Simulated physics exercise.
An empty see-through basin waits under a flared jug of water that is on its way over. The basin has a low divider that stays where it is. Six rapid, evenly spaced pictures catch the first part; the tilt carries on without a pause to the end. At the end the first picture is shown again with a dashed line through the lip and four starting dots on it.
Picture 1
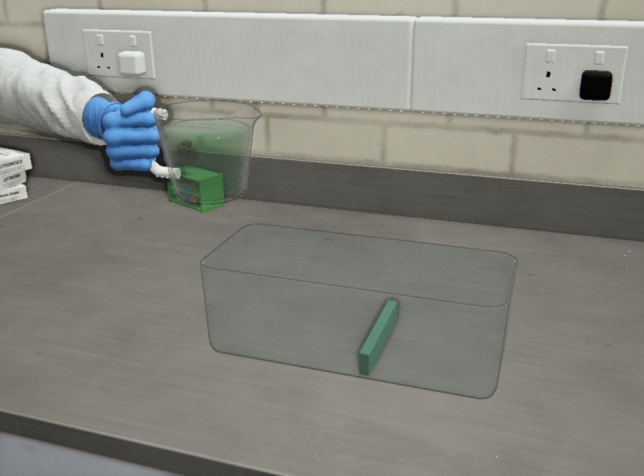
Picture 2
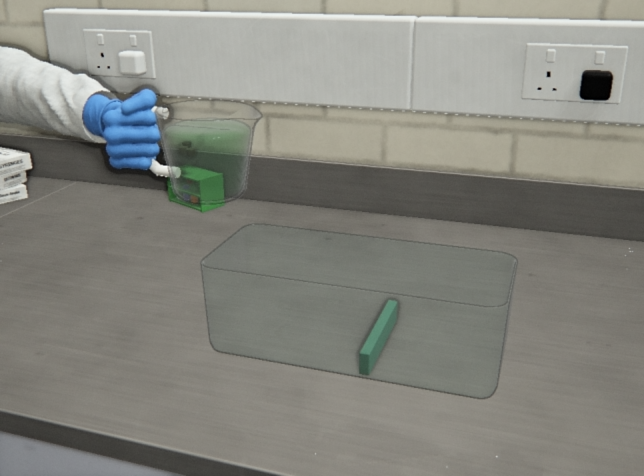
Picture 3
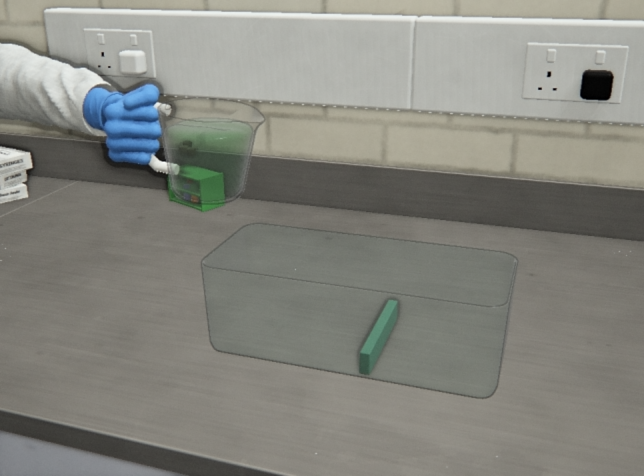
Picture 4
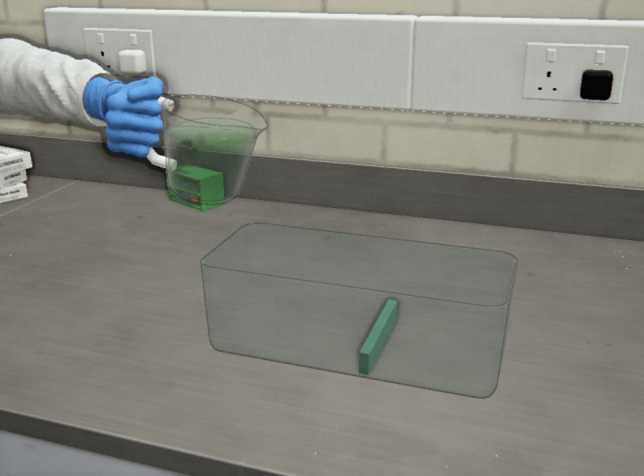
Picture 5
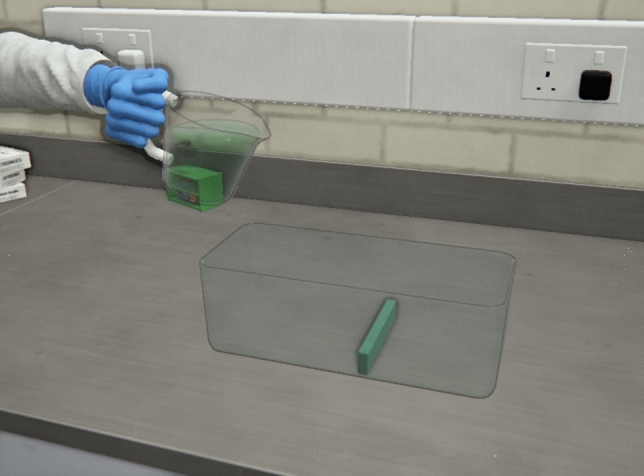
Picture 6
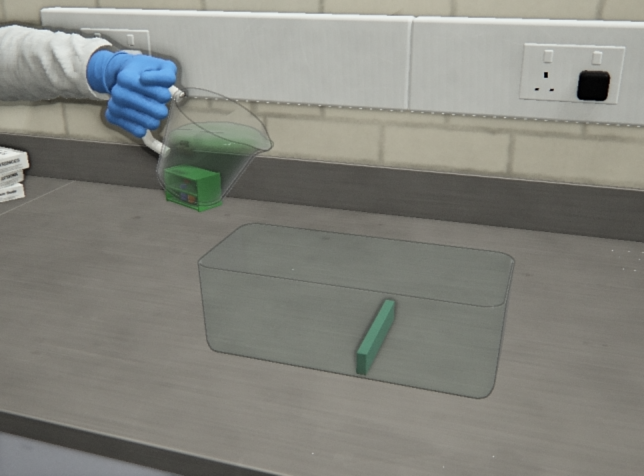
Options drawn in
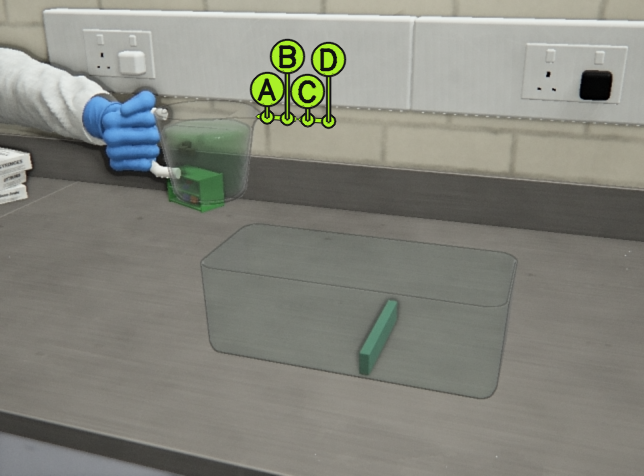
A blue-gloved hand gradually tilts a clear jug rightward behind a see-through basin.
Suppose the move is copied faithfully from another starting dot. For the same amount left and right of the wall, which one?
It is D.
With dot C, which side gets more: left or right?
More ends on the left.
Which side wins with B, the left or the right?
The left side.
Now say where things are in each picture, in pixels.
Upright, lip at (258, 116); basin from (211, 346) to (497, 396); top of the wall at (380, 325); nothing has left yet.
Upright, lip at (259, 117); nothing has left yet.
Tipped about 5°, lip at (262, 121); nothing has left yet.
Tipped about 11°, lip at (265, 127); nothing has left yet.
Tipped about 19°, lip at (267, 137); nothing has left yet.
Tipped about 29°, lip at (268, 149); nothing has left yet.
On the marked copy, A at (267, 117); B at (287, 118); C at (307, 119); D at (328, 121).
If A is chosen, about 87 % ends left of the wall and 12 % right of it.
If B is chosen, about 88 % ends left of the wall and 11 % right of it.
If C is chosen, about 82 % ends left of the wall and 17 % right of it.
If D is chosen, about 42 % ends left of the wall and 58 % right of it.
